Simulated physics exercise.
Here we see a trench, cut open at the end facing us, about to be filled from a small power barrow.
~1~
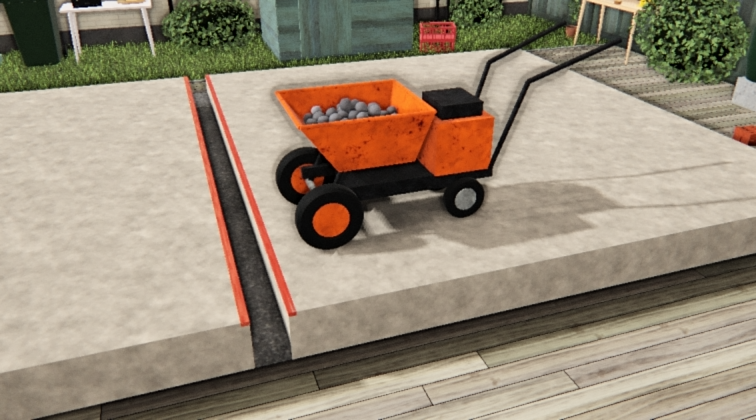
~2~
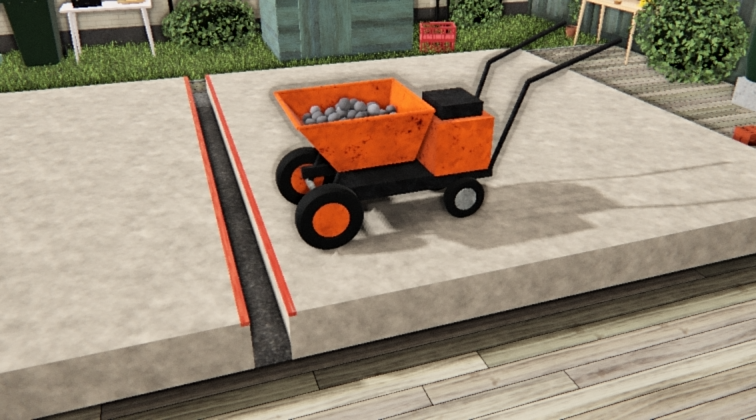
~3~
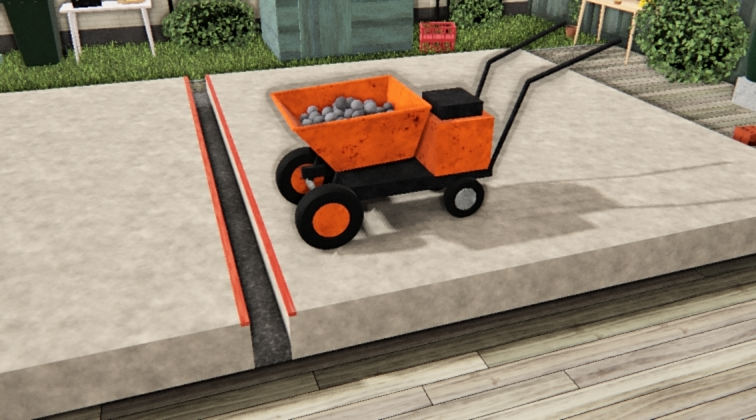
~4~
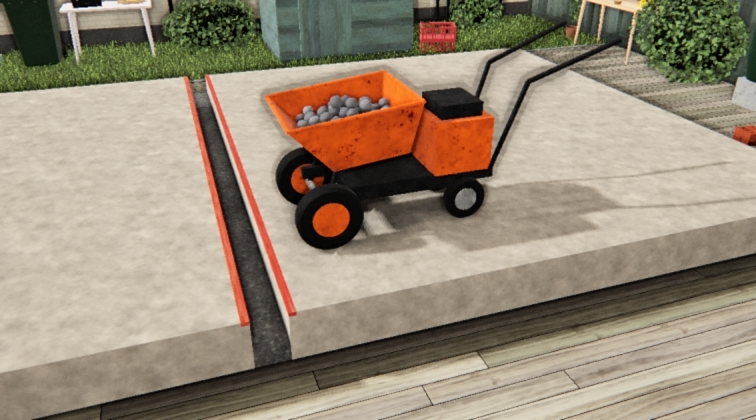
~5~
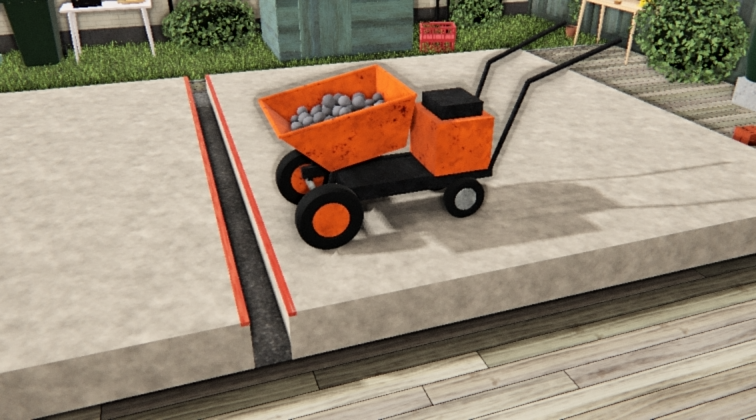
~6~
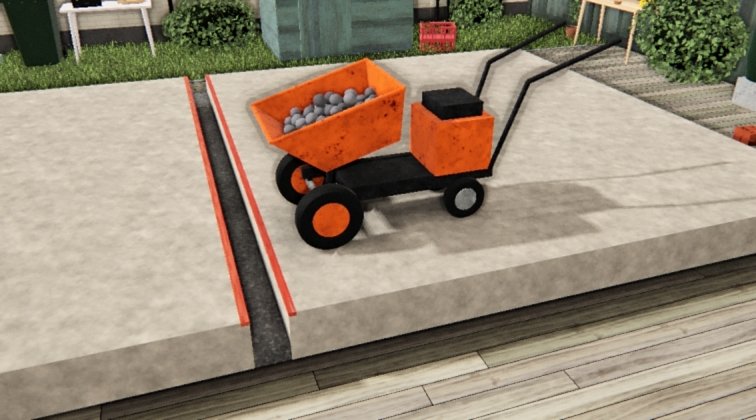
On a pale slab beside a narrow trench, an orange power barrow's skip of grey cobbles tilting gradually forward to the left.
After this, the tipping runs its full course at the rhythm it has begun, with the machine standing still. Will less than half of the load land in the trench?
Yes. The load ends chiefly outside the trench.
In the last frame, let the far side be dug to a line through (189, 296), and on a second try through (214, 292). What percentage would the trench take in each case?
80 % and 40 %, give or take.
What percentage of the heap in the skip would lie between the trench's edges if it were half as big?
About 0 per cent.
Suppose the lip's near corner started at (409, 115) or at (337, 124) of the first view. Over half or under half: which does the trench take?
Try one: The lesser share. Try two: The greater share.
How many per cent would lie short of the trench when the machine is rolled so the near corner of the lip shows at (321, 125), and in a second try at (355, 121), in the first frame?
First place: Around 0 per cent. Second place: Around 10 per cent.
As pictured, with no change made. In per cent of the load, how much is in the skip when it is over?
Estimate: 10 %, roughly.
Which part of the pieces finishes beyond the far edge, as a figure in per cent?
90 %.
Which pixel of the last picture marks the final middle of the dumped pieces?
Close to (187, 241) in the last view.
Shortly afterwards, skip tipped steeply; the whole lot in the skip.
Next, skip tipped steeply; all but a few in the skip; a little beyond it; only a few falling.
Some moments later, skip tipped right over; near a quarter in the skip; the bulk beyond it.
In the end, skip tipped right over; a little in the skip; a little in or heaped over the trench; the bulk beyond it.
